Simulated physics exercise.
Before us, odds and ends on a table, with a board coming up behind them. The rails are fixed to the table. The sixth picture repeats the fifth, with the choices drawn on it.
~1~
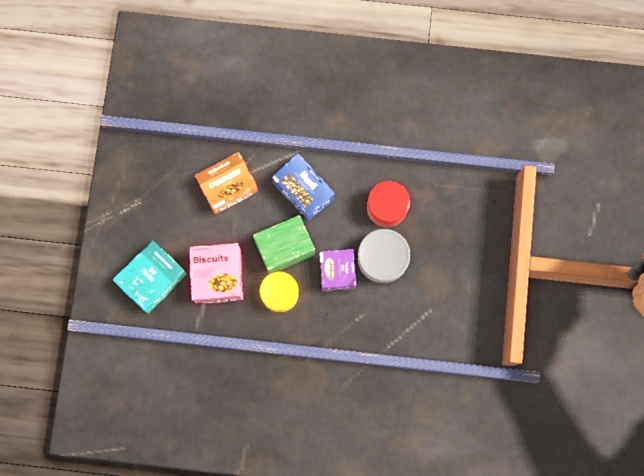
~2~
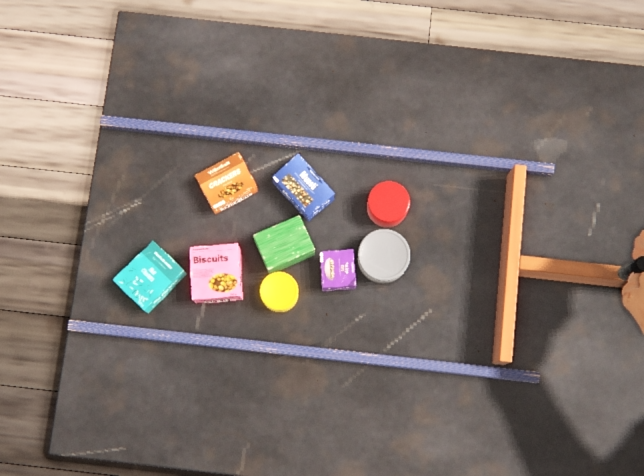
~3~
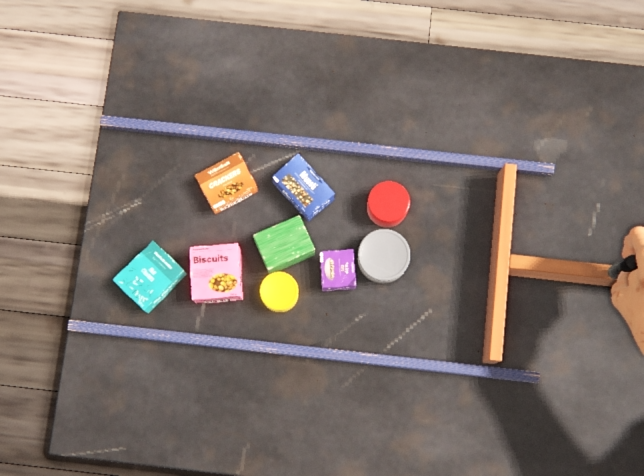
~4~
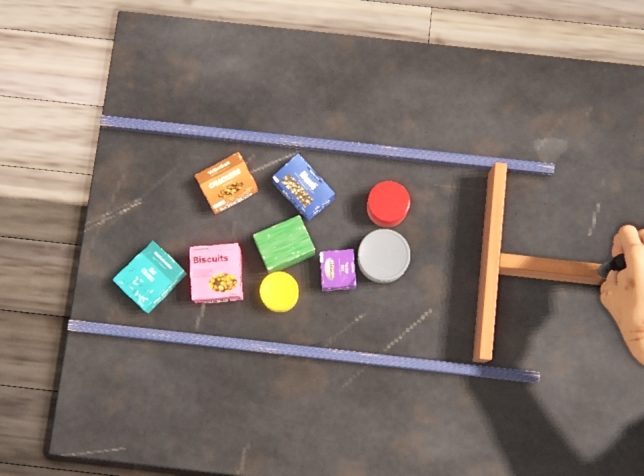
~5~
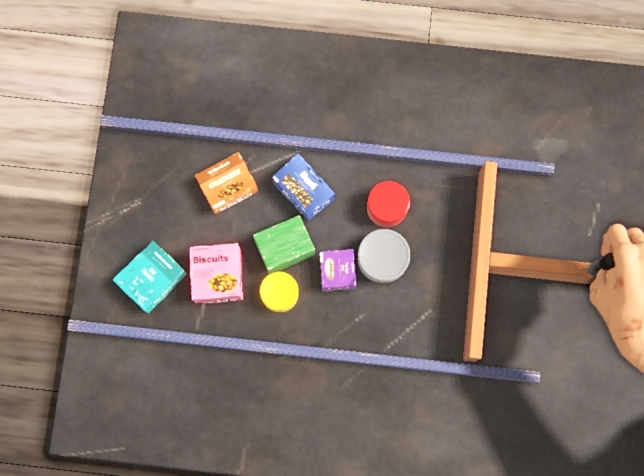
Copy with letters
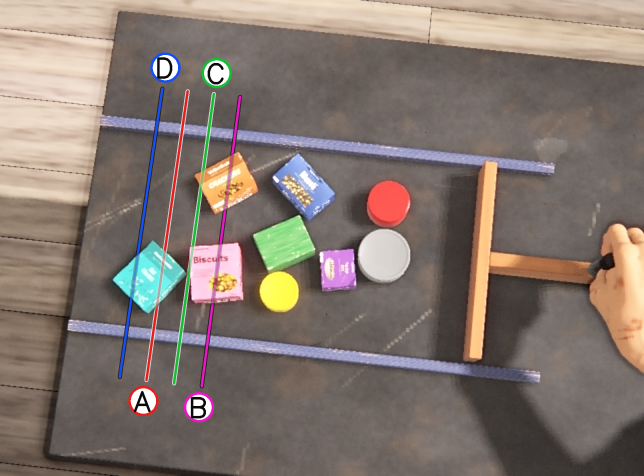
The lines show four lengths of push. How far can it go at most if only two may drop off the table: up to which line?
As far as mark A.
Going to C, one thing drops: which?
The turquoise packet.
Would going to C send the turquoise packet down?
Yes.
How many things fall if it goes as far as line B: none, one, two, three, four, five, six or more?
By then, none.
On the marked copy, A at (168, 232); B at (221, 238); C at (194, 235); D at (142, 229).
Taking A. A third of the way, board (368, 246); blue packet (294, 186); yellow tub (274, 297).
Two thirds of the way, board (255, 233); turquoise packet (97, 296); orange packet (161, 163).
When it is over, board (167, 224); turquoise packet over the edge; orange packet over the edge; two fallen.
As for the rest, B is within the limit but short; C is within the limit but short; D drops four.
